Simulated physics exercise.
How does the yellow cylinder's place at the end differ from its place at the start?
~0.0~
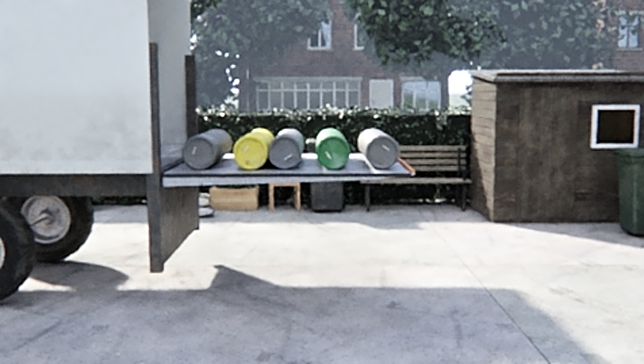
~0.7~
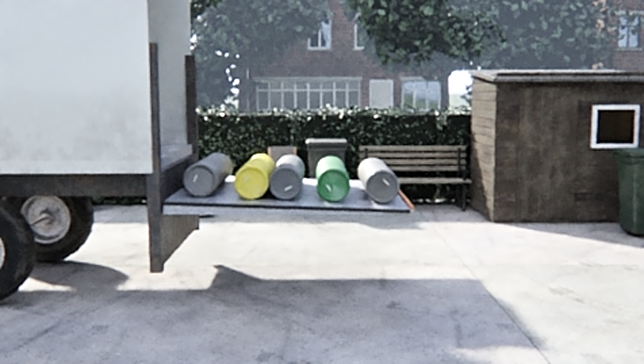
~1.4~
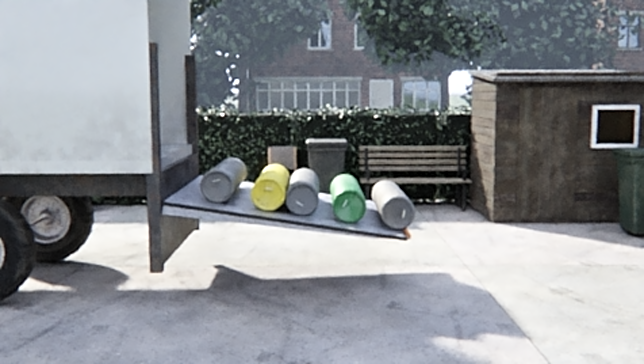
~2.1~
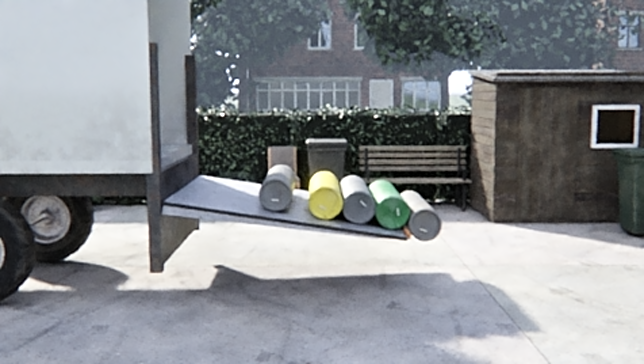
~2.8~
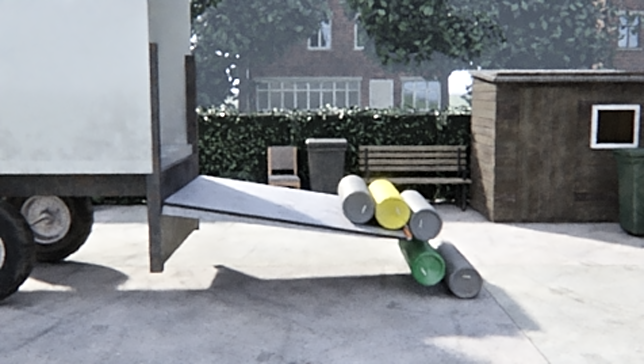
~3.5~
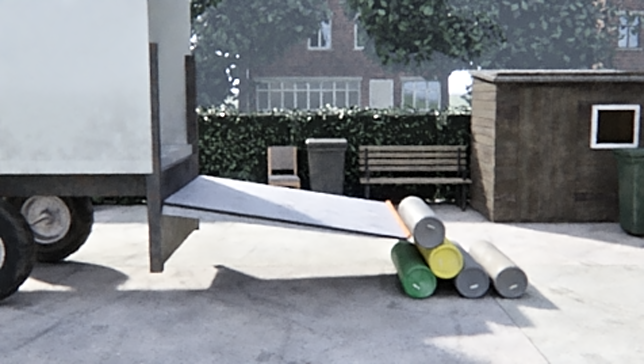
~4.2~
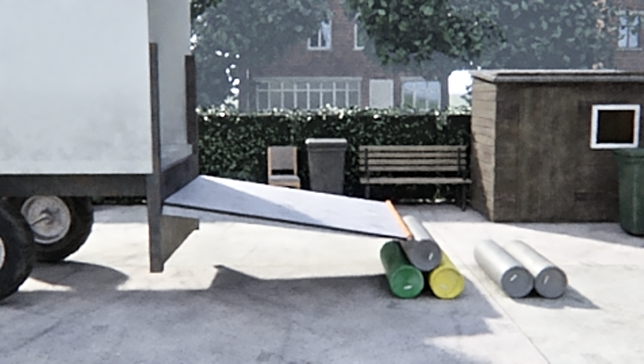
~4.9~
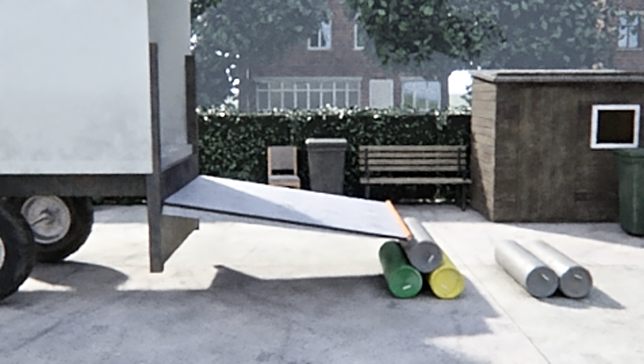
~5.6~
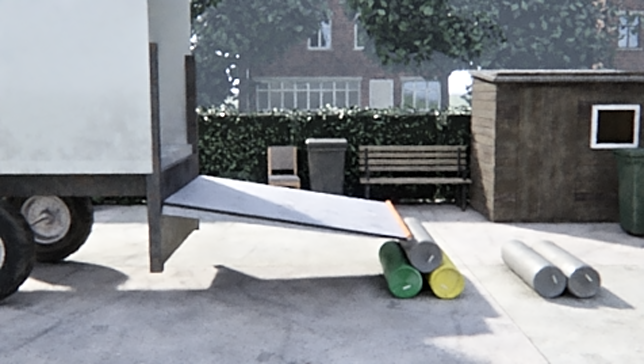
At the start the yellow cylinder lies on the raised tail-lift, second from the left in the row. At the end it is on the ground, lower and farther right, just past the edge of the tilted lift.
